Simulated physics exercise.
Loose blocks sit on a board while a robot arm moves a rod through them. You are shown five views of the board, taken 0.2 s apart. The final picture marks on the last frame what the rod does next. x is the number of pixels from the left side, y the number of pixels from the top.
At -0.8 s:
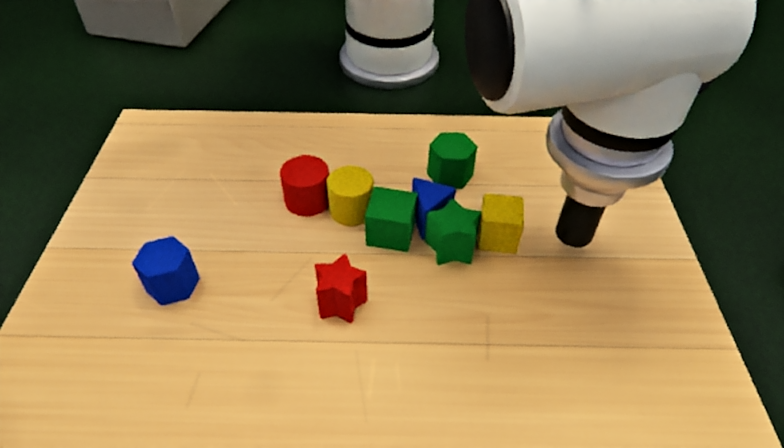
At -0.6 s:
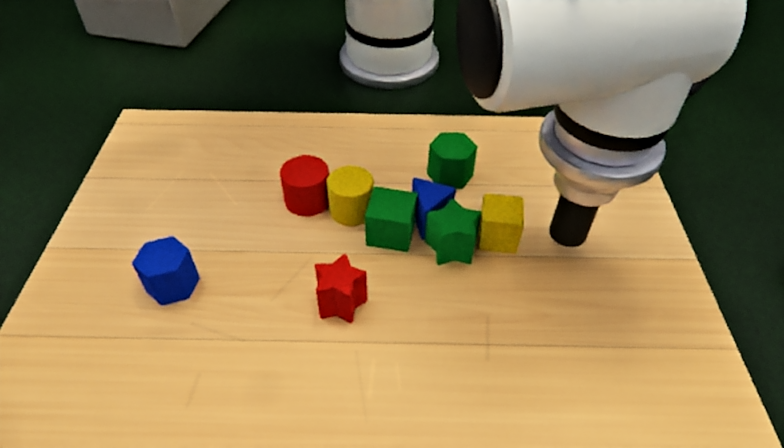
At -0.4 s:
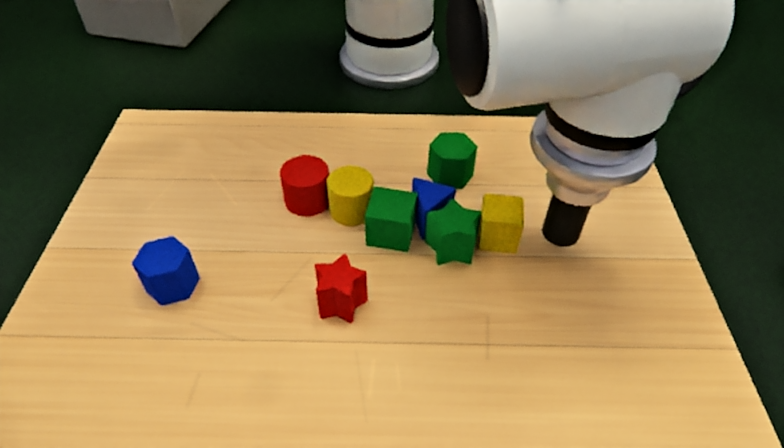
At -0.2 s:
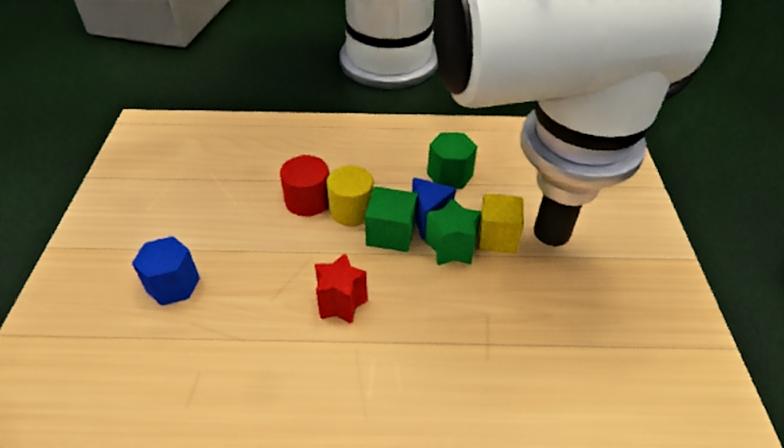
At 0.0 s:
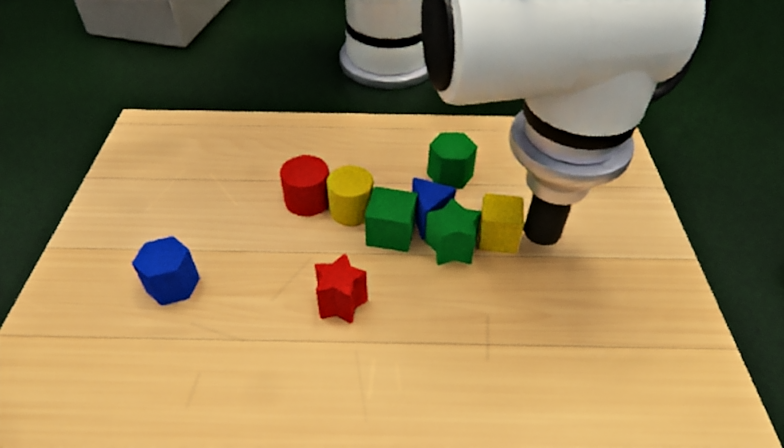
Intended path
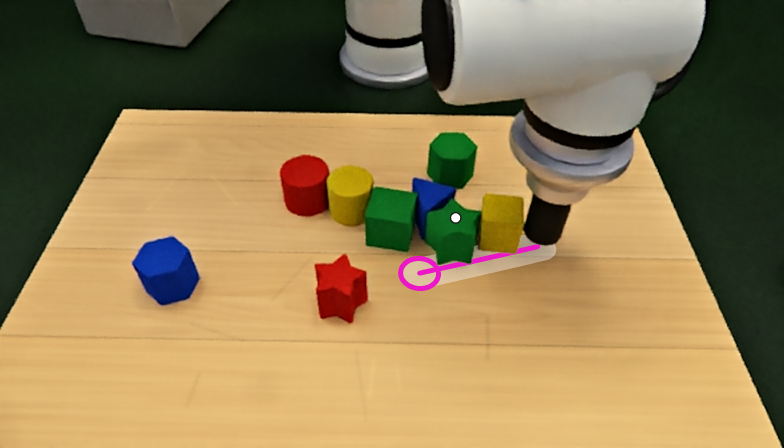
A white robot arm slid its black rod slowly left across a wooden board, closing in on a yellow square block at the end of a cluster of colourful blocks, which all stayed still.
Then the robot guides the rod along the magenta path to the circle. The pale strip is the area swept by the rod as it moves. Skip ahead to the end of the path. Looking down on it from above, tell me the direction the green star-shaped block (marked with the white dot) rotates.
It twists against the clock when seen from above.
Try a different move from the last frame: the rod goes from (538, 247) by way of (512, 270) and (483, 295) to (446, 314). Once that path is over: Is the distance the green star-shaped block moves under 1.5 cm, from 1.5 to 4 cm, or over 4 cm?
That one ends up within 1.5 cm of where it is now.
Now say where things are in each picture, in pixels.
In the first frame, rod's lower end (574, 234); red cylinder (304, 170); red star-shaped block (339, 274); yellow cylinder (350, 180); green square (391, 204); blue triangular block (432, 192); green star-shaped block (456, 218); yellow square (504, 208).
In the second frame, rod (568, 234); blocks still.
In the third frame, rod (560, 233); blocks still.
In the fourth frame, rod (552, 233); blocks still.
In the fifth frame, rod (542, 232); red cylinder (304, 170); red star-shaped block (339, 274); yellow cylinder (350, 180); green square (391, 204); blue triangular block (432, 192); green star-shaped block (456, 218); yellow square (504, 208).
Drawn move, from (538, 247) to (420, 273); the dot is on the green star-shaped block.
The first path, step by step. One third of the way, rod (502, 241); red cylinder (301, 169); yellow cylinder (346, 179); green square (382, 205); blue triangular block (424, 185), turned 20° clockwise; green star-shaped block (426, 220), turned 30° anticlockwise; yellow square (470, 210), turned 30° clockwise.
Two thirds of the way, rod (461, 250); red cylinder (297, 168); yellow cylinder (342, 177); green square (370, 205), turned 20° clockwise; blue triangular block (424, 185), turned 20° clockwise; green star-shaped block (418, 221), turned 45° anticlockwise; yellow square (454, 204), turned 55° clockwise.
At the end, rod (421, 259); red cylinder (288, 164); red star-shaped block still; yellow cylinder (334, 172); green square (360, 199), turned 20° clockwise; blue triangular block (424, 185), turned 20° clockwise; green star-shaped block (400, 219), turned 30° anticlockwise; yellow square (454, 204), turned 55° clockwise.
